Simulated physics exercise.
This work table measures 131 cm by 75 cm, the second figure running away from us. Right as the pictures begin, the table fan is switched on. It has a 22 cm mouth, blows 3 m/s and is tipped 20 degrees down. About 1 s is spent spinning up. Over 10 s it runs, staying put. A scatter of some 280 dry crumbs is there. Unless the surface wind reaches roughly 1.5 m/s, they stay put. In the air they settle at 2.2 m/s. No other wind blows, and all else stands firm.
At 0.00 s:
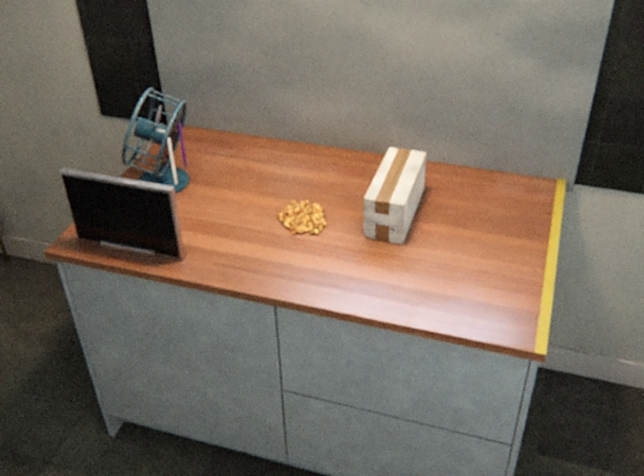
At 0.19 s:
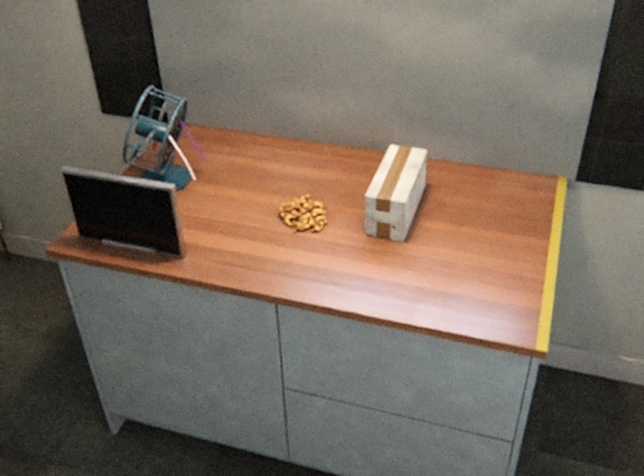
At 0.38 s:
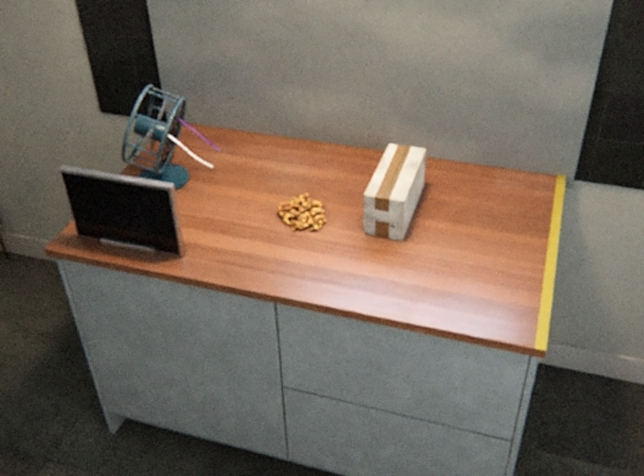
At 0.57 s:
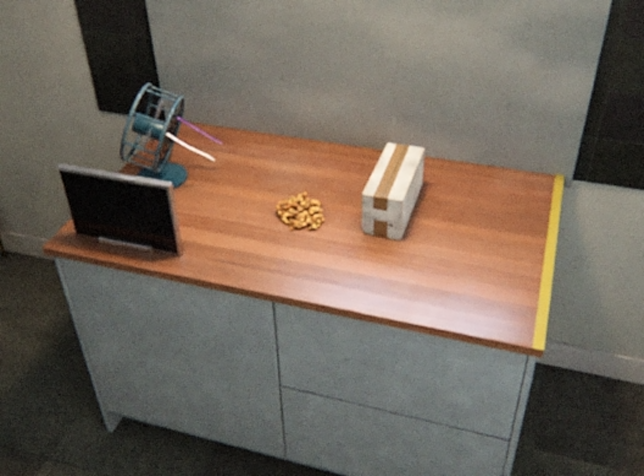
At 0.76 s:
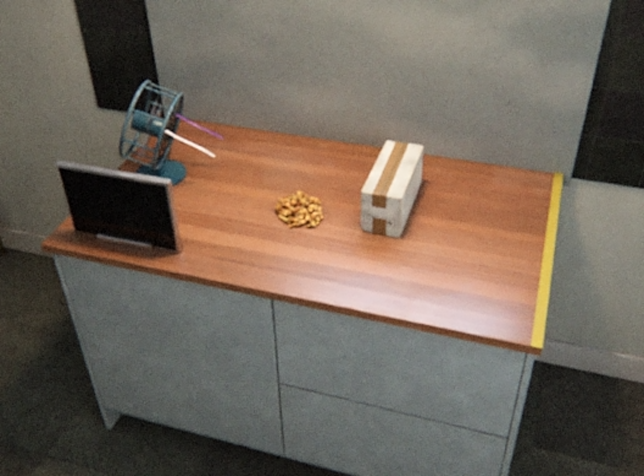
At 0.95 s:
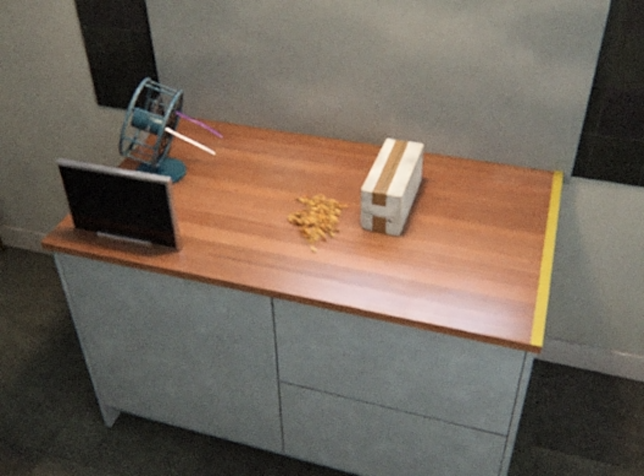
A reddish-brown wooden worktable with pale grey panels fills the view, seen from above and in front in a dim, grey-walled room. A teal fan and dark-screened laptop are at left, golden crumbs near the middle, a white box with brown tape beyond them, and a yellow strip along the right edge. The fan's white and purple streamers lift and stream rightward, then the crumbs spread slightly right and forward while the view barely shifts.
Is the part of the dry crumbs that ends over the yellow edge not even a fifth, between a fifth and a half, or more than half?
The share stays below a fifth.
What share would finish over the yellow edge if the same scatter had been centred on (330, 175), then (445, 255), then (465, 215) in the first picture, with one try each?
100 %, 0 %, 0 %.
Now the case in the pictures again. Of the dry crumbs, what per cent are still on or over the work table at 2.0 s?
About 20 %.
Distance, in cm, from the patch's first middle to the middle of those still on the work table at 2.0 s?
Centre offset: Approx. 30 cm.
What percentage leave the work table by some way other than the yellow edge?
My best guess is roughly 90 %.
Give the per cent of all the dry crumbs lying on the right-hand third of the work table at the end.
4 %.
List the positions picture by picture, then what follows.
The middle of the dry crumbs is near (303, 217), none has stirred yet and the mouth of the table fan is at (155, 133), in the first frame.
The middle of the dry crumbs is near (304, 212), none has stirred yet and the yellow edge is centred on (559, 252), in the second frame.
The middle of the dry crumbs is near (303, 210), none has stirred yet, the top of a box is at (396, 170) and the top of a laptop is at (115, 176), in the third frame.
The middle of the dry crumbs is near (301, 210) and none has stirred yet, in the fourth frame.
The middle of the dry crumbs is near (300, 209) and none has stirred yet, in the fifth frame.
The middle of the dry crumbs is near (316, 218), the farthest in sight from the table fan is at (337, 231) and about 85 % have left their places, in the sixth frame.
After 2.0 s the count stands so, 0 % are over the yellow edge; the middle of those still in play is near (385, 257).
After 3.2 s the count stands so, 0 % are over the yellow edge.
After 5.5 s the count stands so, 2 % are over the yellow edge.
After 10.0 s, at the end, 2 % are over the yellow edge.
